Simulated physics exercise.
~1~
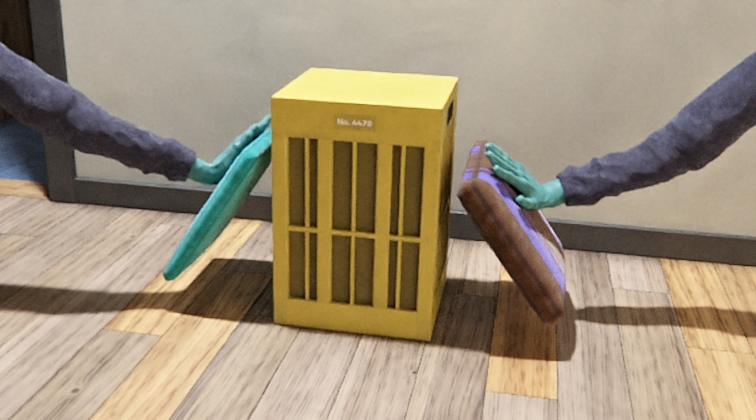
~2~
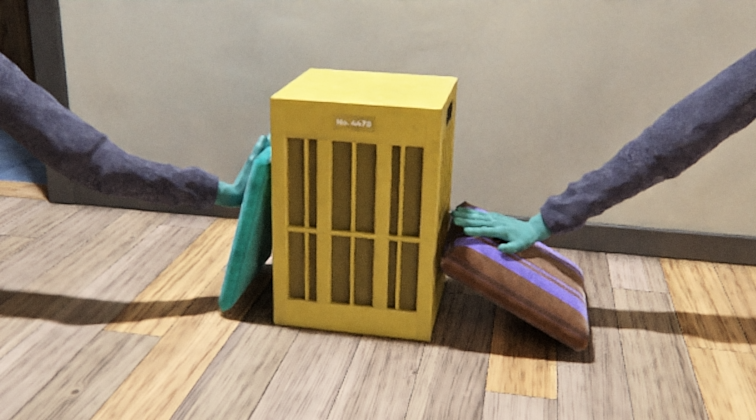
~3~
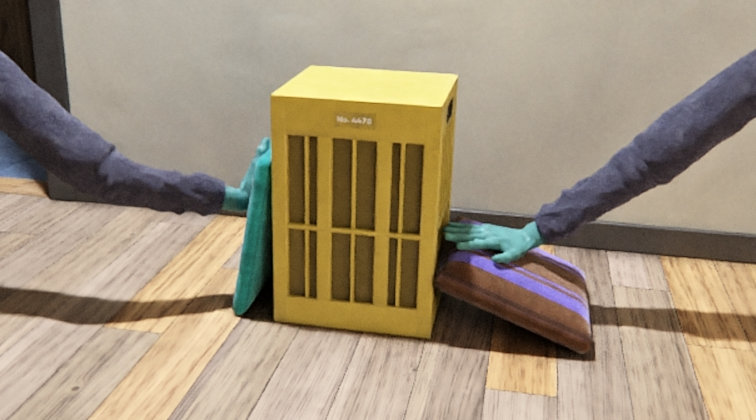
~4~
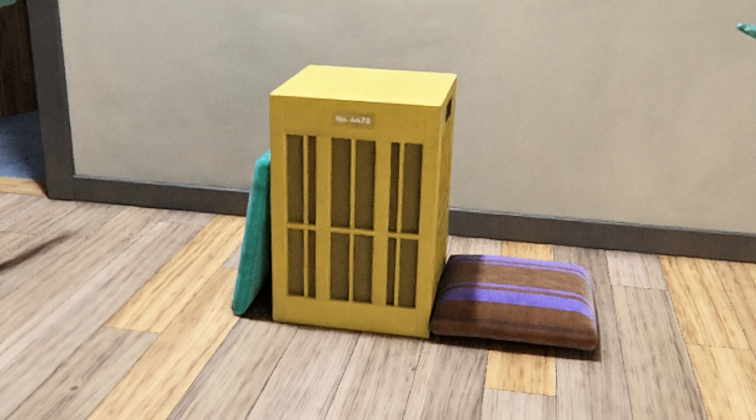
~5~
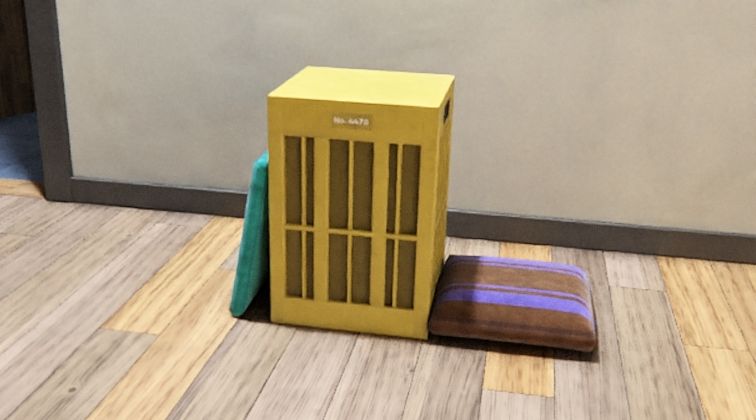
On a wooden floor beside a pale wall, two gloved hands set a turquoise pad and a striped brown cushion against either side of a yellow crate. The cushion slides down flat on the right, the hands withdraw, and the pad stays leaning on the left.
